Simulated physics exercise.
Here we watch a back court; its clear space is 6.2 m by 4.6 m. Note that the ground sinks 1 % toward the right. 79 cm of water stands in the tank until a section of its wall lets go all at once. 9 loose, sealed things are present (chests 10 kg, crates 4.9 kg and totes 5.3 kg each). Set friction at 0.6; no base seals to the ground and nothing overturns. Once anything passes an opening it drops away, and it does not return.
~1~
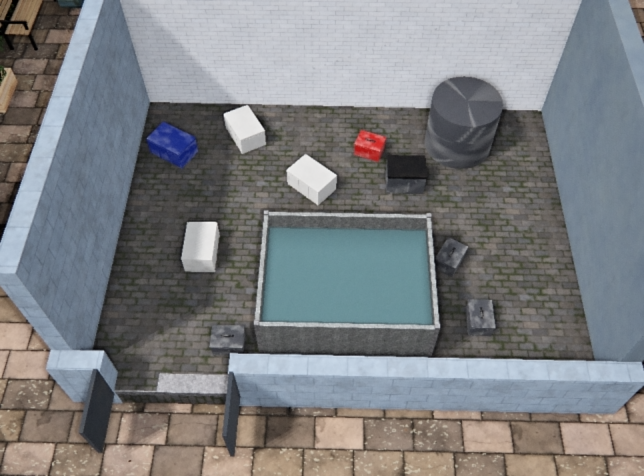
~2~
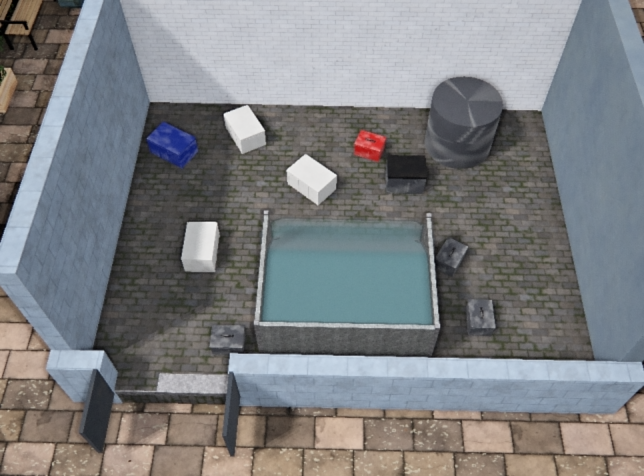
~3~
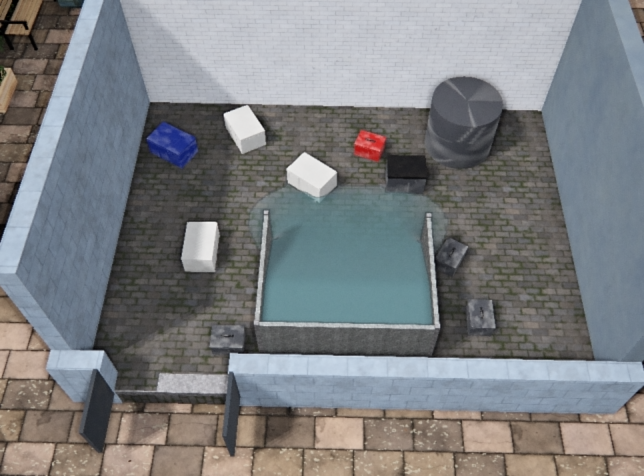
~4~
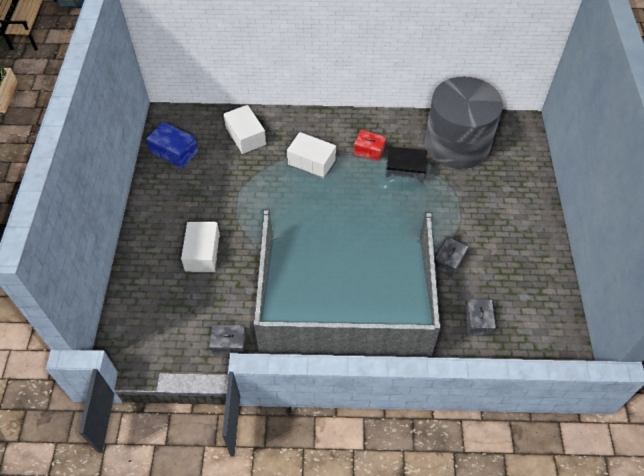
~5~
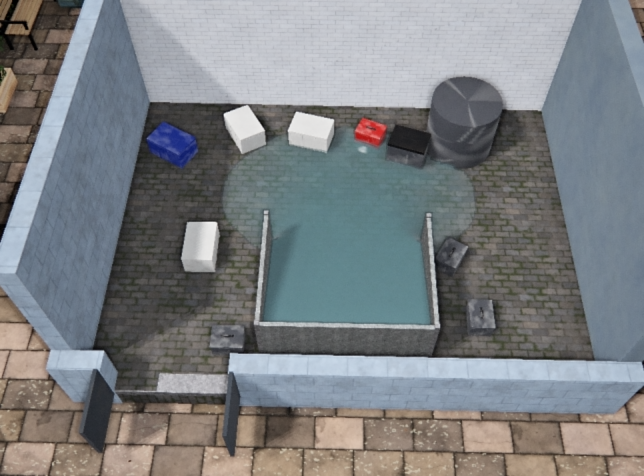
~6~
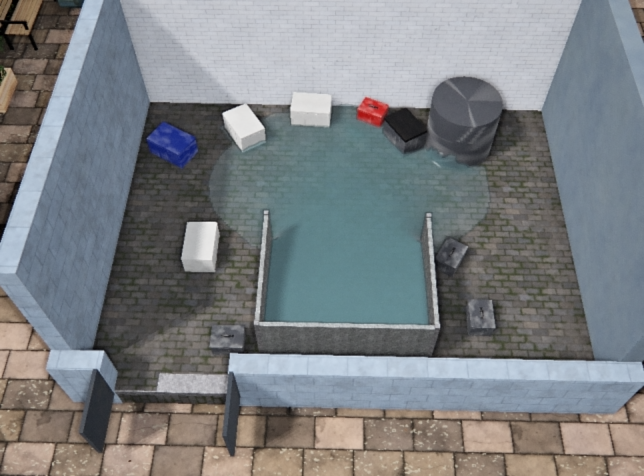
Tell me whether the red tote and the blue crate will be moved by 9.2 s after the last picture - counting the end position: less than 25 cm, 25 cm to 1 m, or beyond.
Final spots: Red tote a moderate distance away, blue crate a long way off.
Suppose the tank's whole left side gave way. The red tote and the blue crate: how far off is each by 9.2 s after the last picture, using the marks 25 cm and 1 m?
With that failure, the red tote covers a big distance, and the blue crate covers a big distance.
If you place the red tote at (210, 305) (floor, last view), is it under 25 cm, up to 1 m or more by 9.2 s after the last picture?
By that time it covers a moderate distance.
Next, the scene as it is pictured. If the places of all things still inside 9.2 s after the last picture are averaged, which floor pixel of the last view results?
It sits at about (354, 234).
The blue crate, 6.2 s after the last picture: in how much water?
Around 9 cm.
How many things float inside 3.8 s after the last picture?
At that instant the tally stands at 5.
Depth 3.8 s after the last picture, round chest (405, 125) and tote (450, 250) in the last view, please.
Close to 11 and 4 centimetres.
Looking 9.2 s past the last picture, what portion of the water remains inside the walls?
Around 80 % of the water.
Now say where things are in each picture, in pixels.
The red tote at (370, 141), on the bottom; the blue crate at (171, 138) rests on the ground; 3.0 m2 under water; 0 of 9 have shifted, in the first picture.
The red tote at (370, 141), on the bottom; the blue crate at (171, 138) rests on the ground; water covers 4.3 m2; 0 of 9 have shifted, in the second picture.
The red tote at (370, 141) rests on the ground; the blue crate at (171, 138) rests on the ground; 5.8 m2 under water; 0 of 9 have shifted, in the third picture.
The red tote at (370, 141), on the bottom; the blue crate at (171, 138) rests on the ground; 7.6 m2 under water; 2 of 9 have shifted, in the fourth picture.
The red tote at (371, 129) rests on the ground, 24 cm from its start; the blue crate at (171, 138), on the bottom; water covers 9.4 m2; 3 of 9 have shifted, in the fifth picture.
The red tote at (373, 107) rests on the ground, 68 cm from its start; the blue crate at (171, 138), on the bottom; 11.3 m2 under water; 3 of 9 have shifted, in the sixth picture.
Then, 1.2 s after the last picture the red tote is near (376, 86), 0.8 m from its start, afloat; the blue crate is near (158, 132), 0.2 m from its start, afloat; 0 of 9 are out; 5 afloat.
Then, 3.8 s after the last picture the red tote is near (326, 126), 0.7 m from its start, afloat; the blue crate is near (222, 312), 3.1 m from its start, afloat; 1 of 9 are out; 5 afloat.
Then, 6.2 s after the last picture the red tote is near (337, 148), 0.5 m from its start, afloat; the blue crate is near (211, 321), 3.2 m from its start, afloat; 1 of 9 are out; 8 afloat.
Then, 9.2 s after the last picture the red tote is near (389, 176), 0.7 m from its start, afloat; the blue crate is near (179, 298), 2.7 m from its start, afloat; 2 of 9 are out; 7 afloat.
